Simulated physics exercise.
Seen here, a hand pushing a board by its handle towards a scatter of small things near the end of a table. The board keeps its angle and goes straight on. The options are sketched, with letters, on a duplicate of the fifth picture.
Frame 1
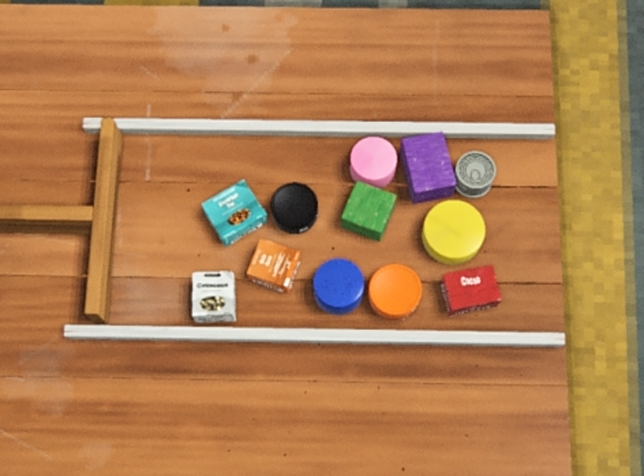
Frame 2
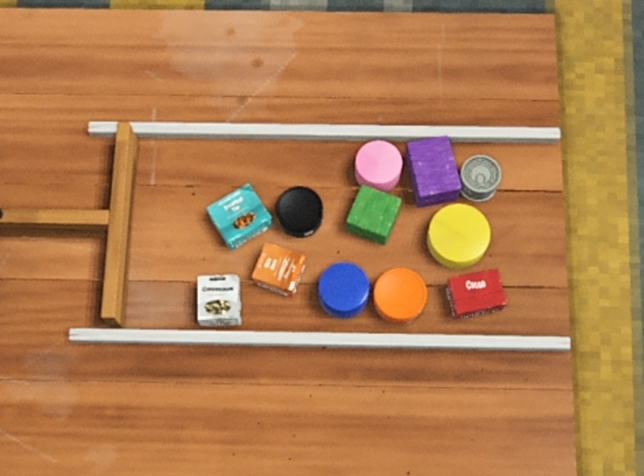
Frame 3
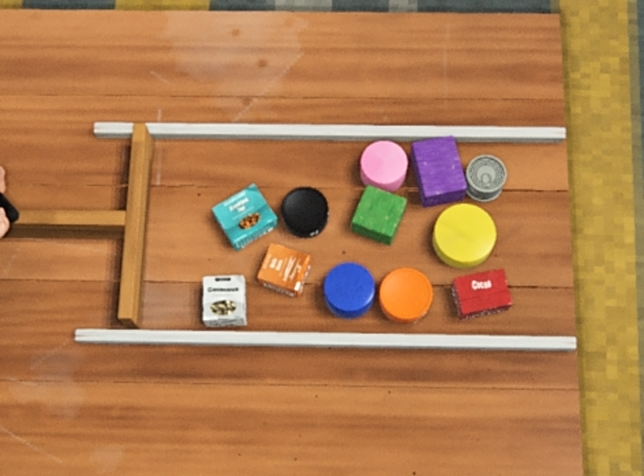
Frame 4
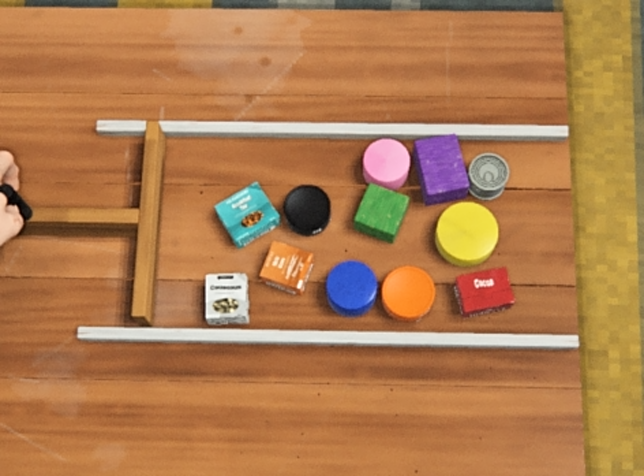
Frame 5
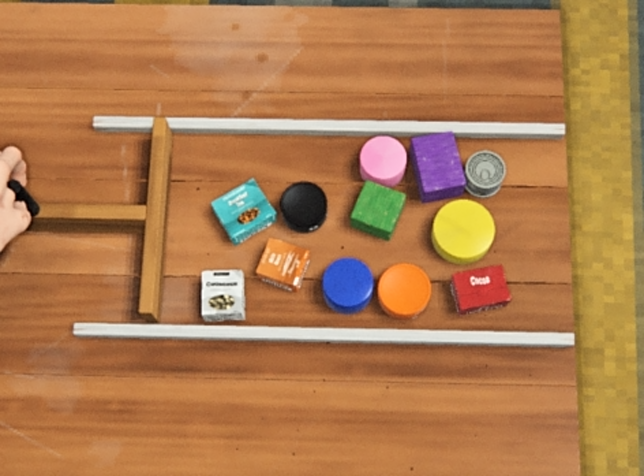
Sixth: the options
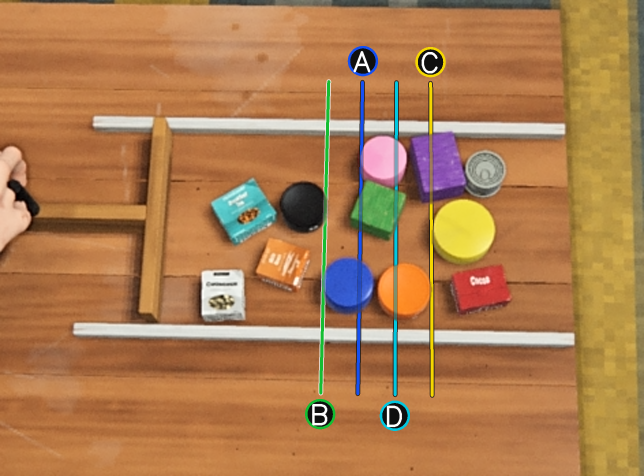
On a wooden table, a hand came into view at the left, pushing a wooden board by its handle rightward between two pale rails, towards scattered colourful jars, packets and blocks, without touching them.
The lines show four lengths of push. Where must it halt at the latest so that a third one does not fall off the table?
It should halt at C.
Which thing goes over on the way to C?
The red packet.
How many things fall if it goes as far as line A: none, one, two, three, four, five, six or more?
In all, none.
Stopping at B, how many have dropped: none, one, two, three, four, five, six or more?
By then, none.
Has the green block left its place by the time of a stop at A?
Yes.
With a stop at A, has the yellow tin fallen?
No.
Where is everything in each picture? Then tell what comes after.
In the first picture, red packet (471, 291); turquoise packet (235, 214); green block (368, 211).
In the second picture, board (115, 217); white packet (219, 302).
In the third picture, board (132, 218); orange jar (405, 297).
In the fourth picture, board (146, 216); blue pot (352, 289).
In the fifth picture, board (153, 212); grey tin (484, 175); yellow tin (463, 232); black jar (305, 208).
On the marked copy, A at (360, 231); B at (325, 230); C at (431, 232); D at (396, 232).
Following C. Soon after the start, board (252, 214); white packet (280, 298); blue pot (355, 288).
Later, board (352, 216); red packet (528, 302); grey tin (516, 178).
In the end, board (428, 217); red packet over the edge; grey tin (560, 167); one fallen.
As for the rest, A is within the limit but short; B is within the limit but short; D is within the limit but short.
